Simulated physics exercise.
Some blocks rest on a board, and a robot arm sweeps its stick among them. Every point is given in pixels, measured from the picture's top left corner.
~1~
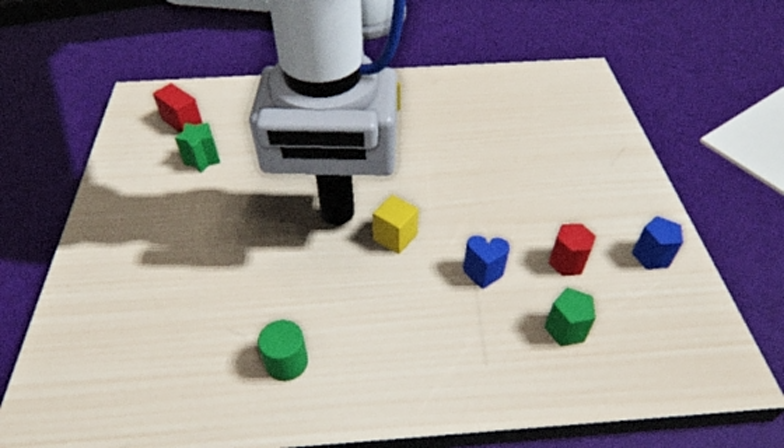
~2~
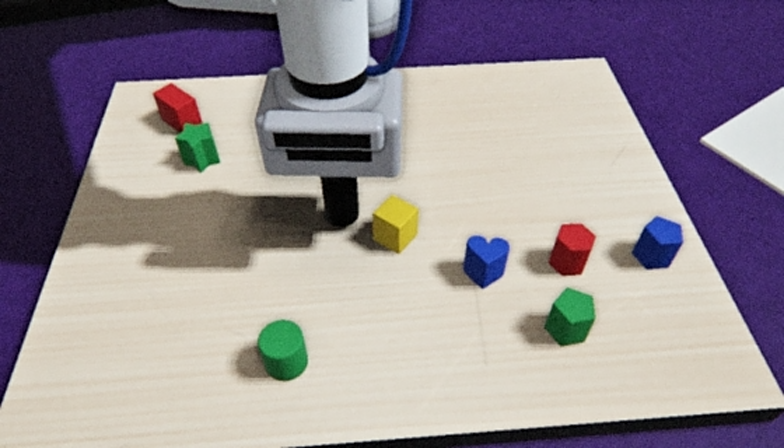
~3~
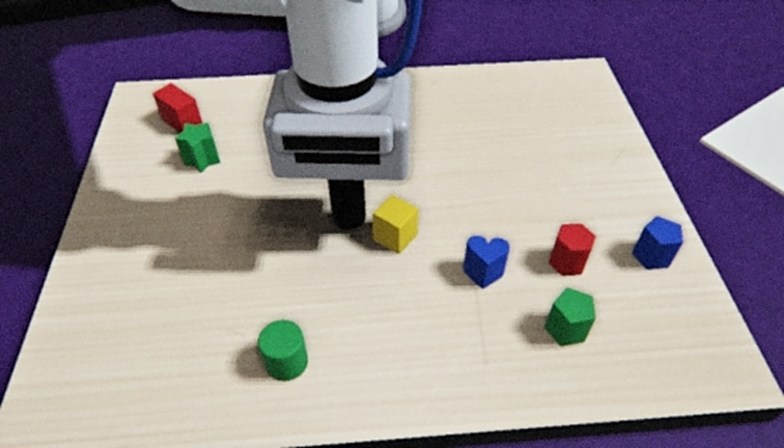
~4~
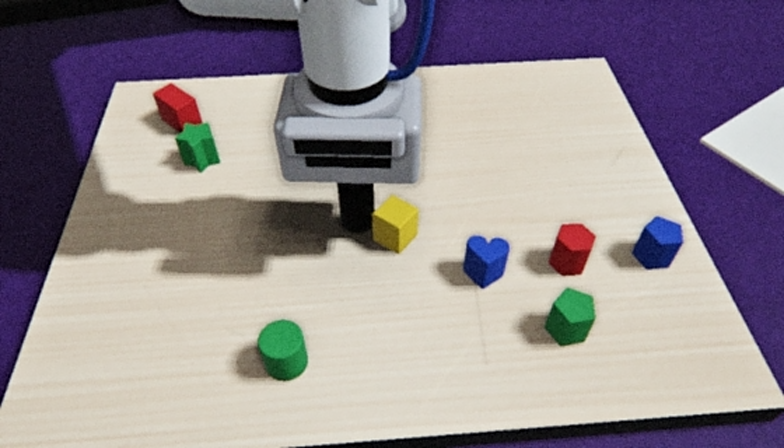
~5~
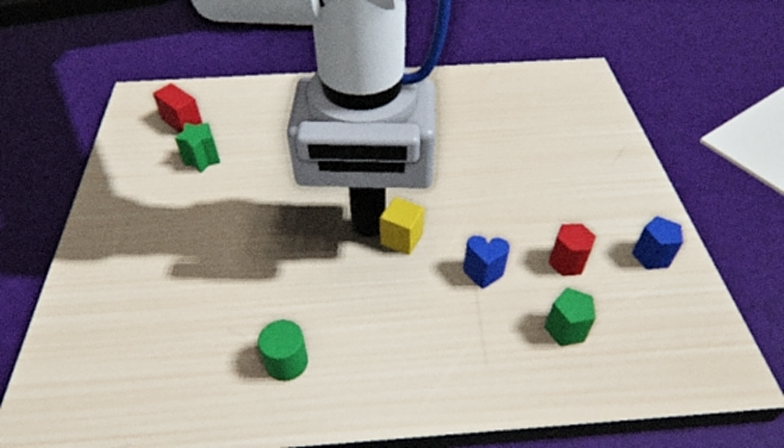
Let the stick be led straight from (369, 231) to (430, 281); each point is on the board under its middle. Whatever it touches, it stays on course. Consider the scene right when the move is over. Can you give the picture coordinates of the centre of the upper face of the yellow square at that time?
By then it is at (441, 221).
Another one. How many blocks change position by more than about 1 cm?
1.
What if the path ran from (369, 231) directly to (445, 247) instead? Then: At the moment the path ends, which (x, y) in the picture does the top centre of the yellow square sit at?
I expect it at (484, 221).
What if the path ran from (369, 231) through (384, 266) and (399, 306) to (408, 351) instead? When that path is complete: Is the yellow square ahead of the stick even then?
It seems not.
On the path given first. Halfway along, stick at (400, 249); yellow square at (435, 220), turned 50° anticlockwise.
At the end, stick at (431, 274); yellow square at (441, 221), turned 65° anticlockwise; blue heart still.
